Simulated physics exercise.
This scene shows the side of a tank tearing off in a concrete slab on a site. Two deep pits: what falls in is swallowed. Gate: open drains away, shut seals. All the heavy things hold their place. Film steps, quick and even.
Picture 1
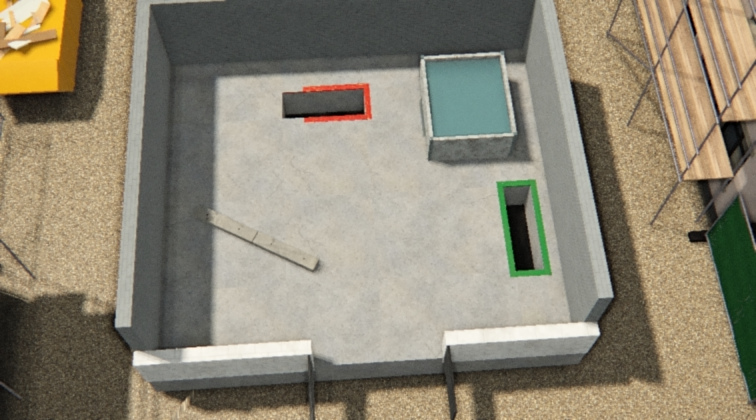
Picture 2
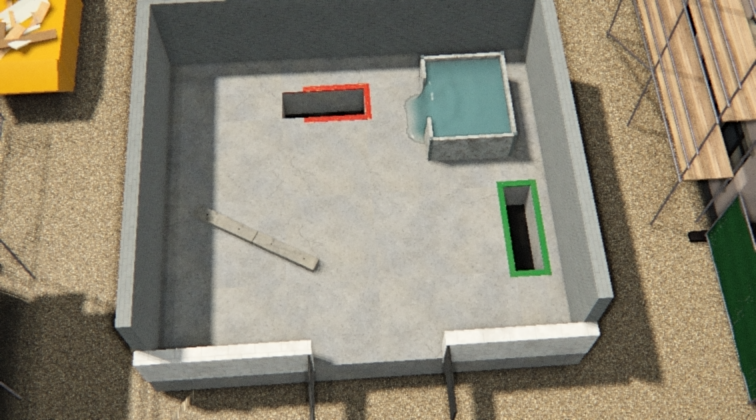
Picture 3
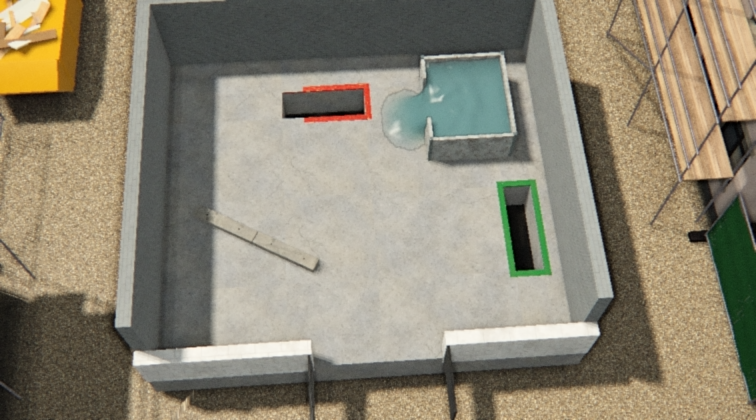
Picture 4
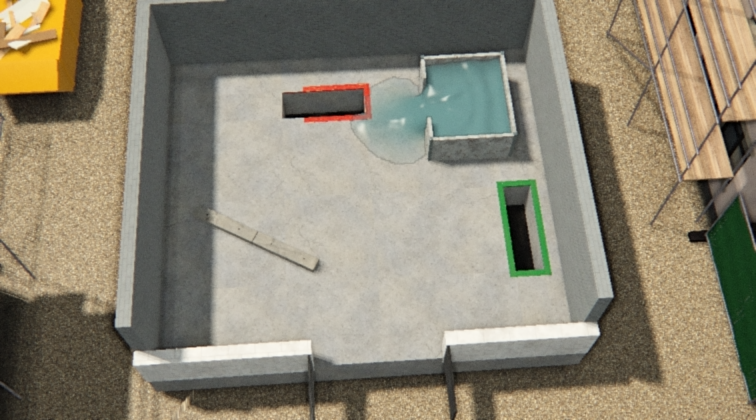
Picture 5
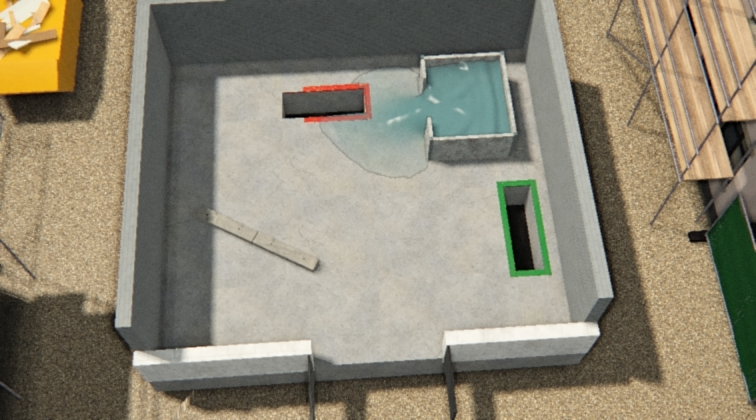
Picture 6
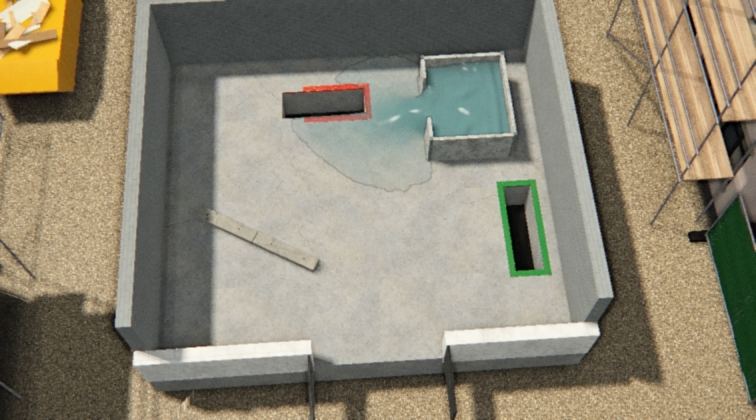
A grey walled concrete slab on a gravelly site is seen from high above by a still camera. A square tank of blue-green water stands at the upper right, with a dark slab partly covering a red-outlined rectangle to its left, an open green-outlined pit below it, and a pale plank at lower left. The tank's left side gives way and water pours out, spreading leftward in a widening, thinning sheet around the dark slab.
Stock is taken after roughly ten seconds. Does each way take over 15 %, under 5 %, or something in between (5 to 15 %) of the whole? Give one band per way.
Per way - the gate: Under 5 %, the green pit: Under 5 %, the red pit: Over 15 %.
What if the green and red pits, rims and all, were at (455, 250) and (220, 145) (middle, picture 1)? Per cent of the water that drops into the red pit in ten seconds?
Share for red: 45 in a hundred.
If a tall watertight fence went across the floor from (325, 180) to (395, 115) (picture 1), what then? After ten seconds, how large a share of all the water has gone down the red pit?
Roughly 20 per cent ends up in the red pit.
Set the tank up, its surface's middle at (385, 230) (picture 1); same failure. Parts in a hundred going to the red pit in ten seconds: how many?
Within ten seconds, 15 percent of the total ends up in the red pit.
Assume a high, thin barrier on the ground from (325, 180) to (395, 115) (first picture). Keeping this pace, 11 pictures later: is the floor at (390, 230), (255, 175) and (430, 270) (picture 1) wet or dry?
In that order, I'd expect them to be reached by the flood, kept clear of the flood and reached by the flood.
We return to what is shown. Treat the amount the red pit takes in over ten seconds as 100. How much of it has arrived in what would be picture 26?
My estimate is close to 50 per cent.
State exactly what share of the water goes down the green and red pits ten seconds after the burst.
The first comes to roughly 0 percent, the second to roughly 42 percent.
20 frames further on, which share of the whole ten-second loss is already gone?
Near 50 %.
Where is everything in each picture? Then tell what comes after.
The water tank at (467, 97) is whole and still, in the first frame.
Water pours out at (427, 112) and has run to (413, 99), in the second frame.
Water pours out at (427, 113) and has run to (390, 100), in the third frame.
Water pours out at (427, 113) and has run to (357, 129), in the fourth frame.
The front is at (324, 121), out from the gap at (427, 113), in the fifth frame.
Water pours out at (427, 113) and has run to (297, 120), in the sixth frame.
A moment on, water covers 25 % of the floor; the gate 0 %, the green pit 0 %, the red pit 9 %.
Next, water covers 35 % of the floor; the gate 0 %, the green pit 0 %, the red pit 15 %.
Then, water covers 45 % of the floor; the gate 0 %, the green pit 0 %, the red pit 22 %.
Later, water covers 50 % of the floor; the gate 0 %, the green pit 0 %, the red pit 29 %.
In the end, water covers 70 % of the floor; the gate 1 %, the green pit 0 %, the red pit 42 %.
